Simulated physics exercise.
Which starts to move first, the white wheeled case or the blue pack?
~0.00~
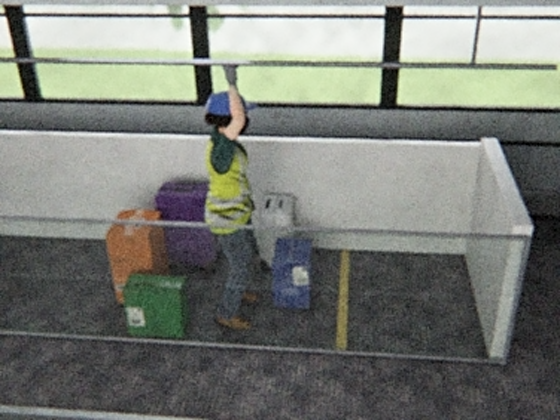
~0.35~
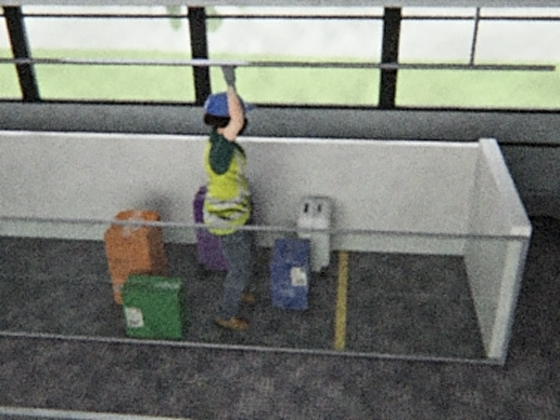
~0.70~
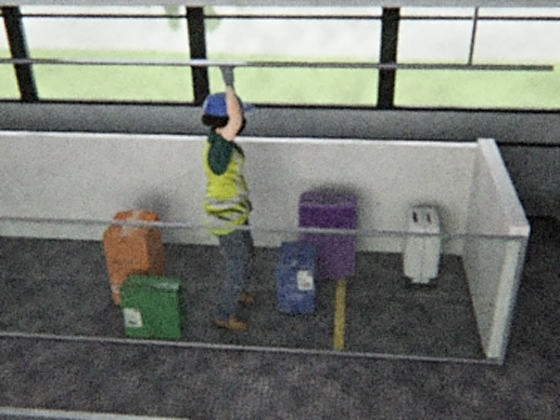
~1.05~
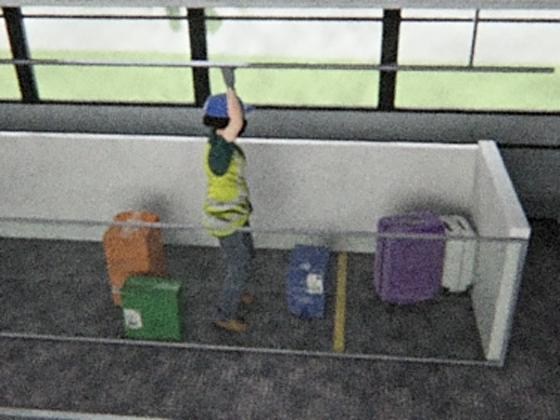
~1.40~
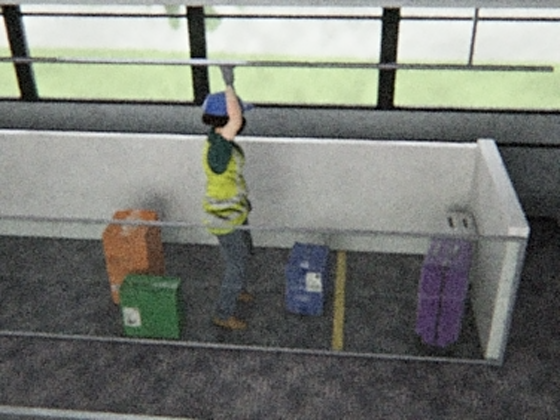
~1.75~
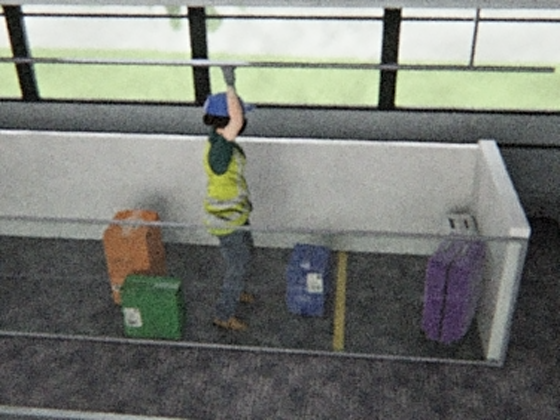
The white wheeled case starts to move first, rolling to the right. The blue pack only shifts to the right later.
